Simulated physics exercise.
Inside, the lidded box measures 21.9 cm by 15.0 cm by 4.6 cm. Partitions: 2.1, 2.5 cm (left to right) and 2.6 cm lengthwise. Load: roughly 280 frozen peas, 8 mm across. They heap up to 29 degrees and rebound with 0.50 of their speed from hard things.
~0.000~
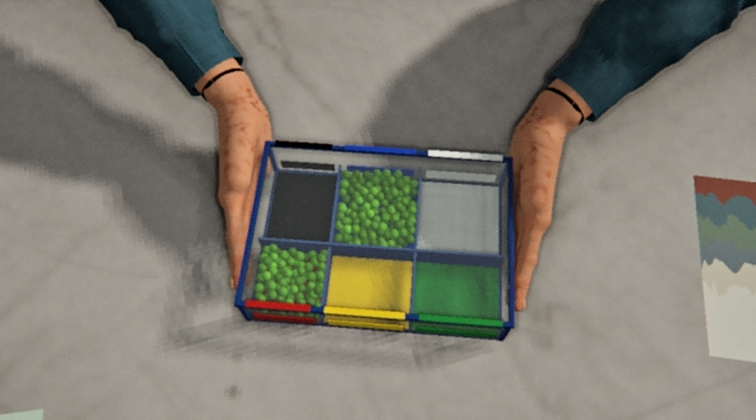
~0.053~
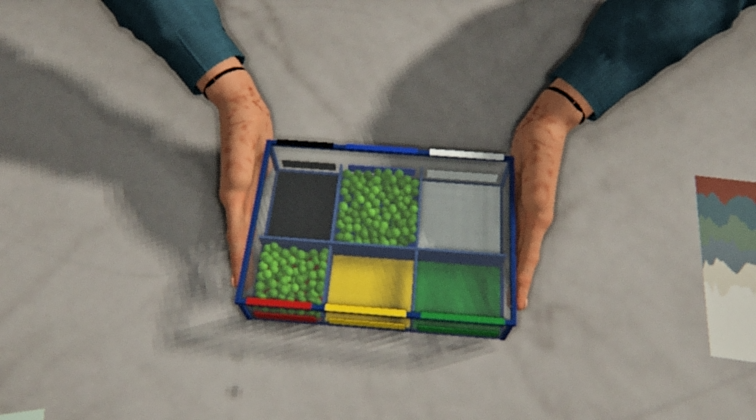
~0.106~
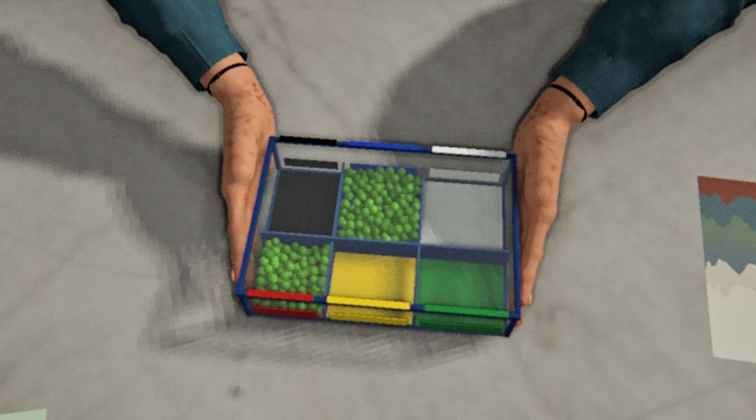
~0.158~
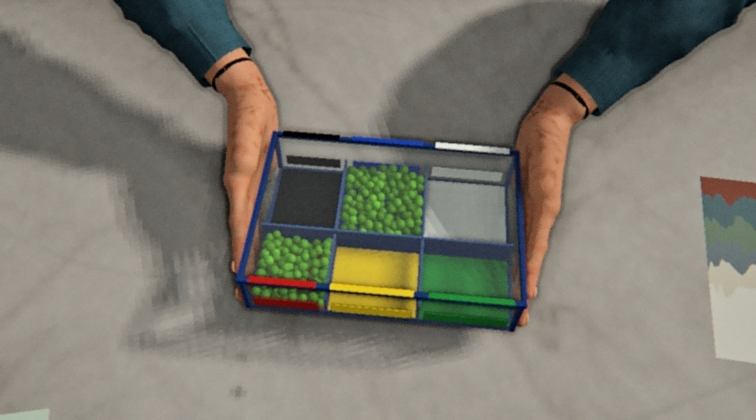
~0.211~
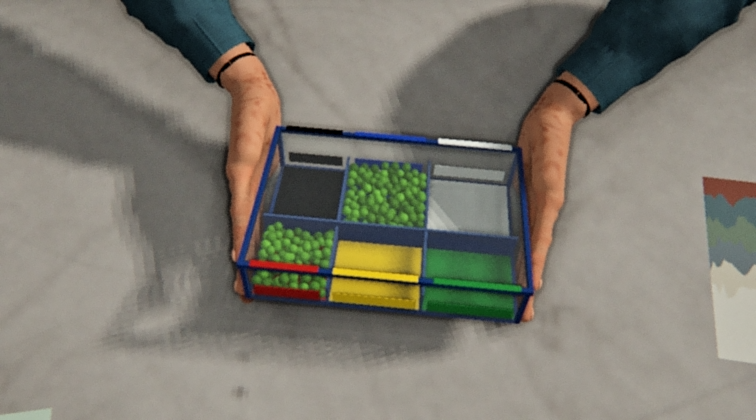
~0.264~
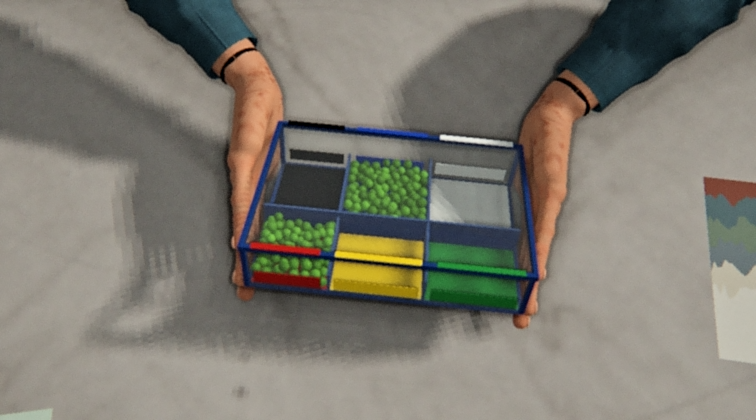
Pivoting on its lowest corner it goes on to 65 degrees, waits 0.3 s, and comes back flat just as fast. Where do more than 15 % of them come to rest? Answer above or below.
Red: Above, blue: Above, green: Below, yellow: Below, white: Below, black: Below.
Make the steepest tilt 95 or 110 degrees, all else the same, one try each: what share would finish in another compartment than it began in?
Some 40 and 45 per cent.
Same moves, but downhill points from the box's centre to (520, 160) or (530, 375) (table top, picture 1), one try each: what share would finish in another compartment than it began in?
About 25 and 25 per cent.
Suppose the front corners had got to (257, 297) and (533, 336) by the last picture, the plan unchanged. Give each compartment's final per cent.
Red 30; blue 45; green 15; yellow 5; white 5; black 0.
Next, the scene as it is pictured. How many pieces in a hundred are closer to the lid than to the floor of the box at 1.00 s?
About 10 per cent.
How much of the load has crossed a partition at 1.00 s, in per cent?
Some 5 per cent.
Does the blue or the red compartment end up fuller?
The blue compartment.
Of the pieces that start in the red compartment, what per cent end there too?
About 90 per cent.
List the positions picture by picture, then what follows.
The first picture shows box tilt 0 degrees, front corners at (240, 302) and (509, 323); red 40 %, blue 60 %.
The second picture shows box tilt 1 degrees, front corners at (241, 299) and (511, 321).
The third picture shows box tilt 4 degrees, front corners at (241, 291) and (516, 314), lowest corner right back.
The fourth picture shows box tilt 9 degrees, front corners at (242, 278) and (522, 303), lowest corner right back.
The fifth picture shows box tilt 14 degrees, front corners at (243, 263) and (528, 290), lowest corner right back.
The sixth picture shows box tilt 19 degrees, front corners at (244, 245) and (533, 275), lowest corner right back; red 40 %, blue 60 %. Its pace works out near 95 degrees a second.
After 1.00 s, tilt 65 degrees; red 35 %, blue 60 %, black 5 %.
After 1.50 s, tilt 33 degrees; red 30 %, blue 60 %, black 5 %.
After 2.06 s, tilt 0 degrees; red 30 %, blue 60 %, black 5 %.
In the end, at 2.5 s, red 30 %, blue 60 %, green 0 %, yellow 0 %, white 0 %, black 5 %.
